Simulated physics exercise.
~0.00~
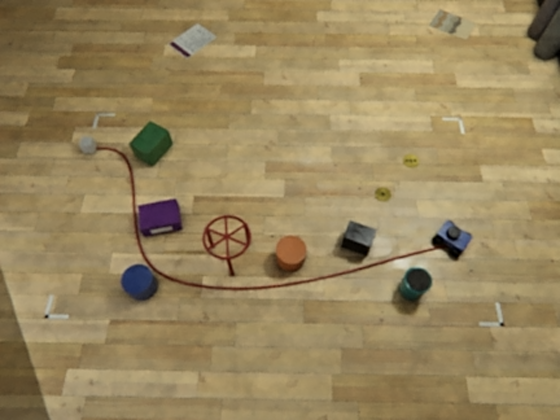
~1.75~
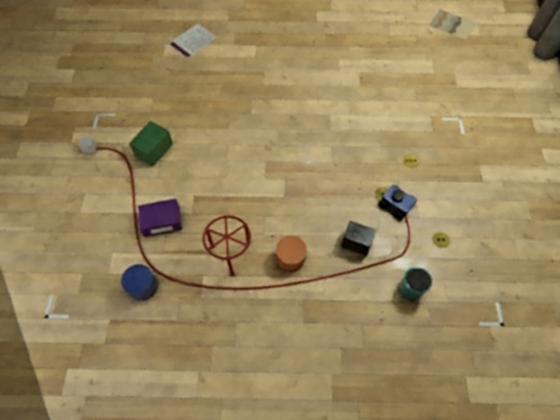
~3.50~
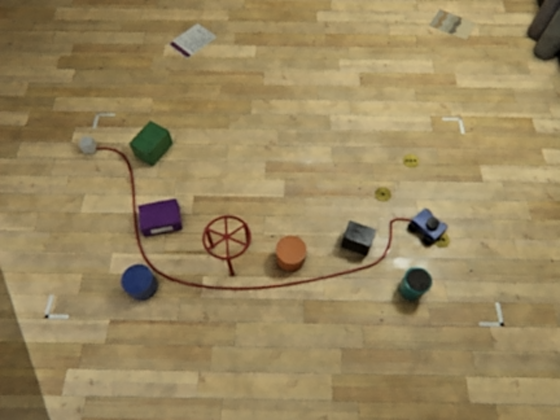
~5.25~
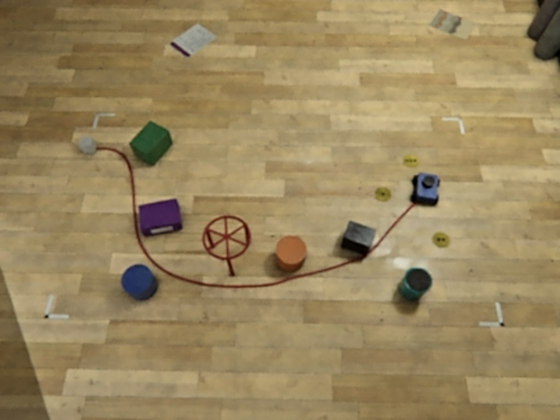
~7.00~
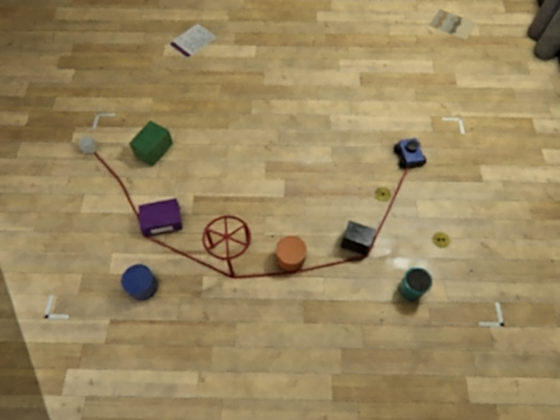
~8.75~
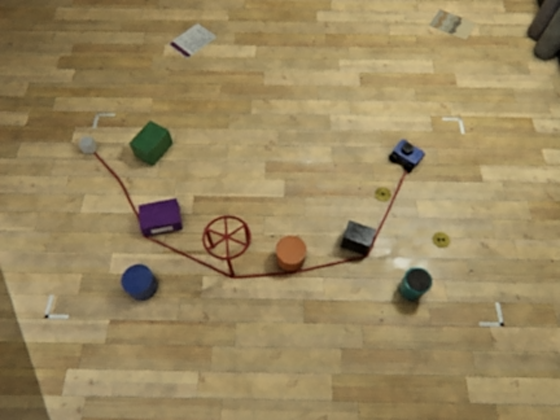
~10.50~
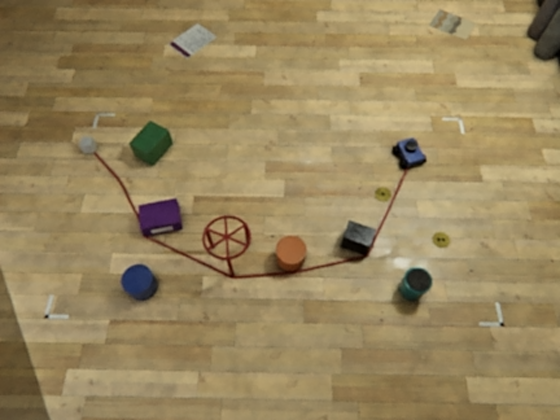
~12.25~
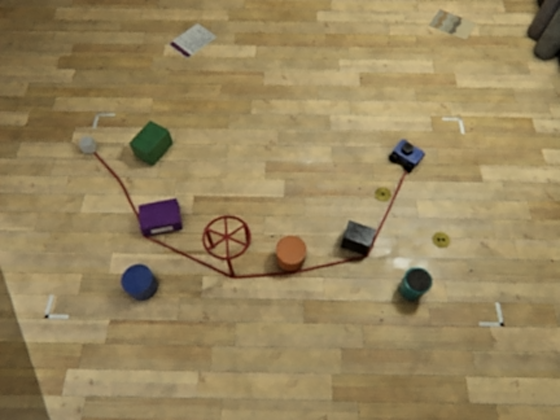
At first, a small blue cart sits at the right of a wooden floor, trailing a red cord that curves below a purple box, a red wheel-topped stool, an orange bucket and a black crate to a fixed point at upper left. The cart moves left and up to a yellow mark, then heads back right and down to another. Next it turns upward, drawing the cord straight past the black crate. It continues up and slightly left until the cord pulls taut against the purple box, stool and crate. There it stays, shifting slightly, while the objects remain essentially in place.
